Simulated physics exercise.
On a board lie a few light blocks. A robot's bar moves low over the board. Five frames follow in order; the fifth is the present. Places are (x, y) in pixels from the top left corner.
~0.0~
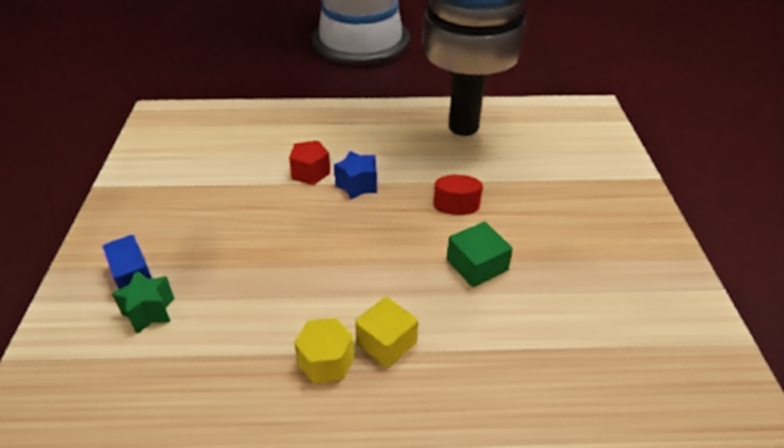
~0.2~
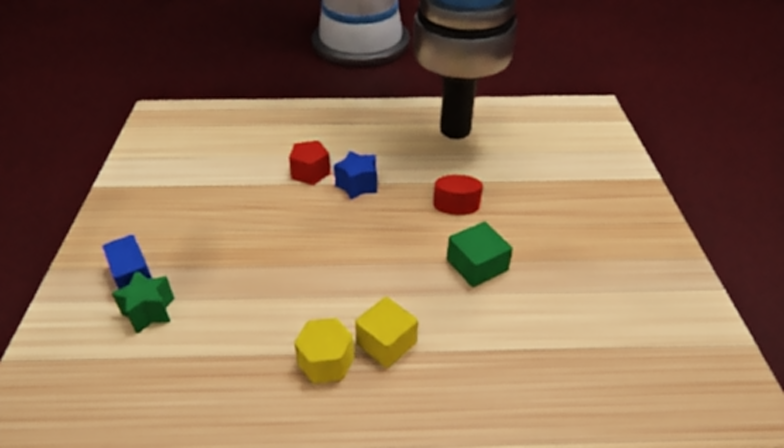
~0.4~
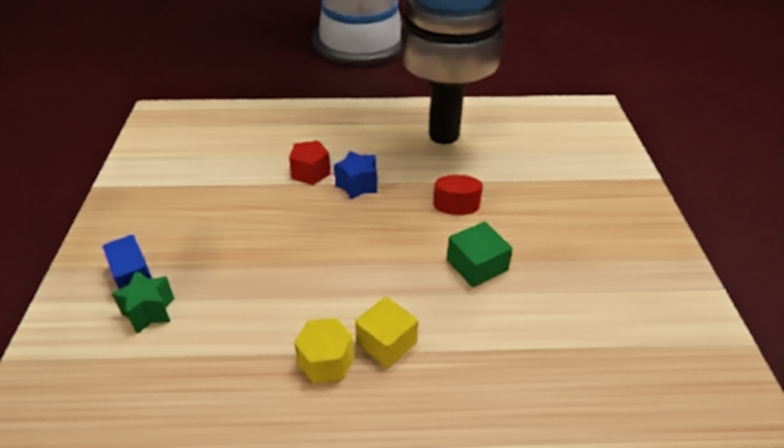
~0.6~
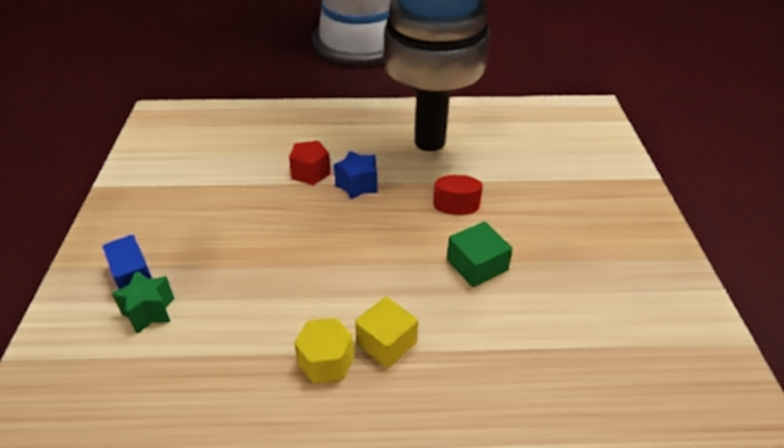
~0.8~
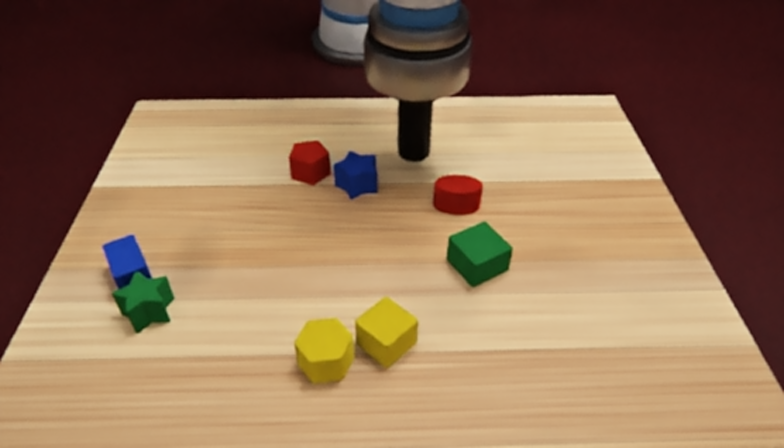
A robot's dark bar starts near the back edge of a wooden board, above a red round block, and moves left and slightly toward the viewer. It passes behind the red block and comes near the right side of a blue star, while all the red, blue, green and yellow blocks stay still.
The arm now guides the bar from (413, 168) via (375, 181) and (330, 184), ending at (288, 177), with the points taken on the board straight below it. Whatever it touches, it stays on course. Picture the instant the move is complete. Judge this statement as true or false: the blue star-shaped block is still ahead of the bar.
The statement is incorrect.
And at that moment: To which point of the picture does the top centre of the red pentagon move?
When the path ends, it will be at (268, 137).
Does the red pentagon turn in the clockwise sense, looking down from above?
Short answer: Yes.
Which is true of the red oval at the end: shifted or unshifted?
It keeps its spot.
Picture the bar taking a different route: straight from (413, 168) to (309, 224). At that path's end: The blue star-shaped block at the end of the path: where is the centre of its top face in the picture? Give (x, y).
In the picture, it is at (306, 174).
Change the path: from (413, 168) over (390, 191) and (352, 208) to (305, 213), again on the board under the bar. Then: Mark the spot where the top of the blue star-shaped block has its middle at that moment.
Most likely (334, 166).
The first path, step by step. One third of the way, bar (372, 167); blue star-shaped block (340, 168), turned 20° anticlockwise.
Two thirds of the way, bar (328, 170); red pentagon (301, 149), turned 15° clockwise; blue star-shaped block (299, 176), turned 35° anticlockwise.
At the end, bar (285, 162); red pentagon (268, 137), turned 30° clockwise; blue star-shaped block (280, 177), turned 75° anticlockwise; red oval still.
